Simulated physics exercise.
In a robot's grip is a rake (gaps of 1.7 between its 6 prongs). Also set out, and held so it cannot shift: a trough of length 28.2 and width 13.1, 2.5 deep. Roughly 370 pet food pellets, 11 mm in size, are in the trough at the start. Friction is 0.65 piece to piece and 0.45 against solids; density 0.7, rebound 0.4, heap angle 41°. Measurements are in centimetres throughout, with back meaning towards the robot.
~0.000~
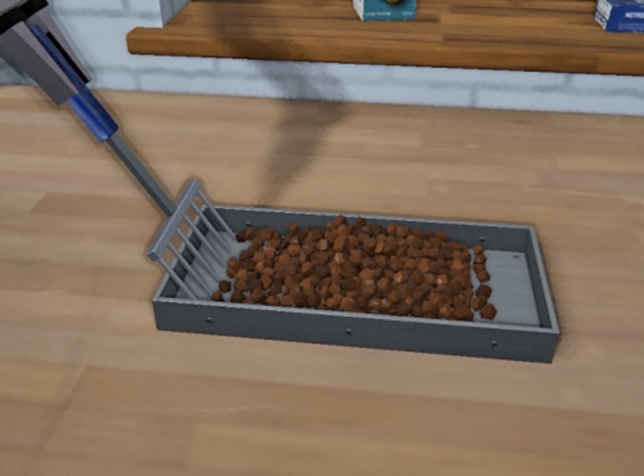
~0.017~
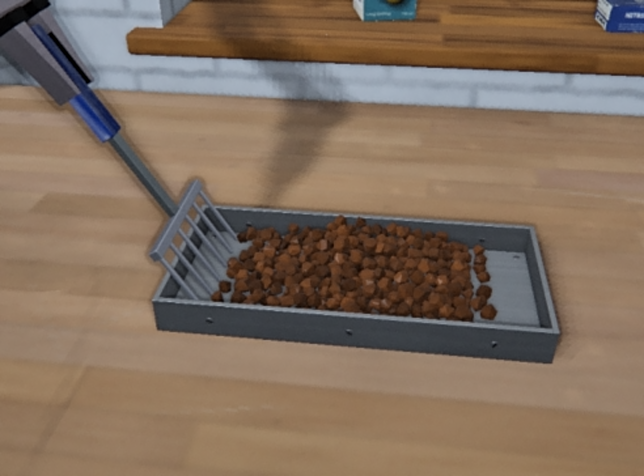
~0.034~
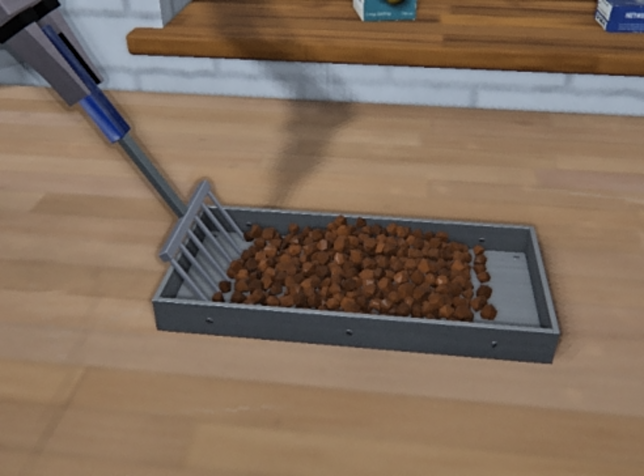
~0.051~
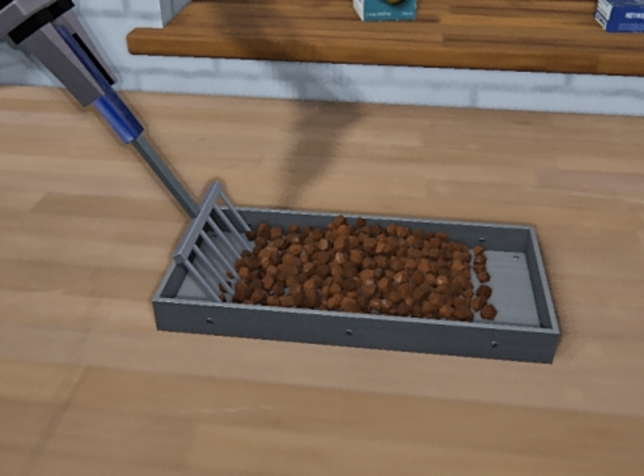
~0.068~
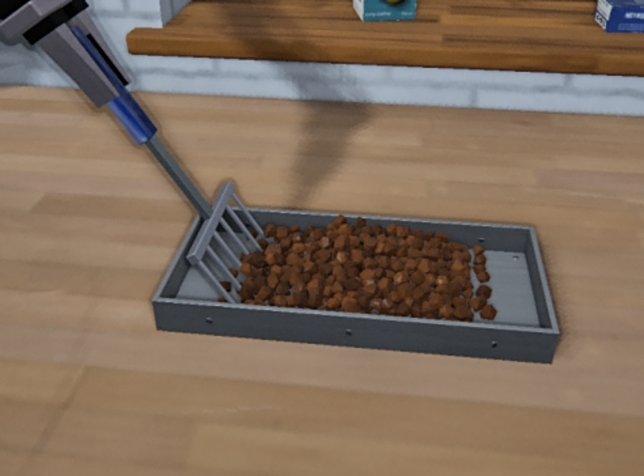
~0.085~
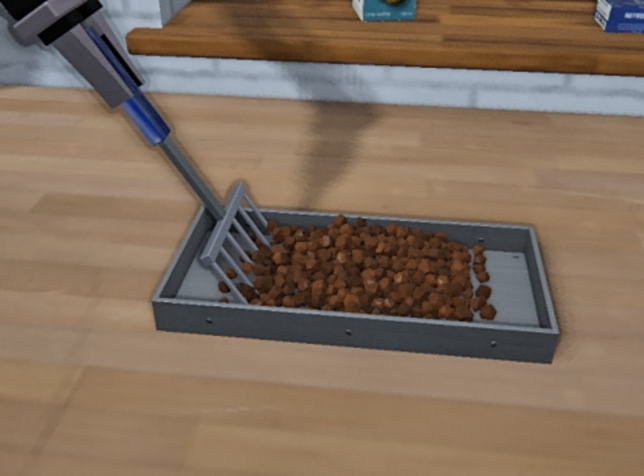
A robotic arm moves a metal rake slightly rightward into brown pellets in a gray trough.
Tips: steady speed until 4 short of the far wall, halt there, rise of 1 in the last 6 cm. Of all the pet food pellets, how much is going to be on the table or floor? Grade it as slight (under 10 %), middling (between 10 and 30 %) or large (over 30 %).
Grade: Middling.
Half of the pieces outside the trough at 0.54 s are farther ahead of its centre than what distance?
It's some 16 centimetres.
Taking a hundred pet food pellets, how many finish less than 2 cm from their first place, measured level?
Near 5 per cent of the pieces.
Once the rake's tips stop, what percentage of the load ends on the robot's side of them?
Share behind the stopped tips: Approx. 45 %.
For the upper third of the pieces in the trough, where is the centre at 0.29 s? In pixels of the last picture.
I'd say about (425, 252).
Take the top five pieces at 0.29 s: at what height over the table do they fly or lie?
Roughly 7 centimetres.
By 0.19 s, sloping 58°, highest piece 5 above the table; 371 in the trough.
By 0.29 s, sloping 58°, highest piece 7 above the table; 370 in the trough, 1 in flight or on the tool.
By 0.54 s, sloping 58°, highest piece 5 above the table; 312 in the trough, 56 on the table or floor, 3 in flight or on the tool.
By 1.24 s, sloping 58°, highest piece 5 above the table; 308 in the trough, 63 on the table or floor.
Final count, 308 in the trough, 63 on the table or floor. That is 17 % on the table or floor.
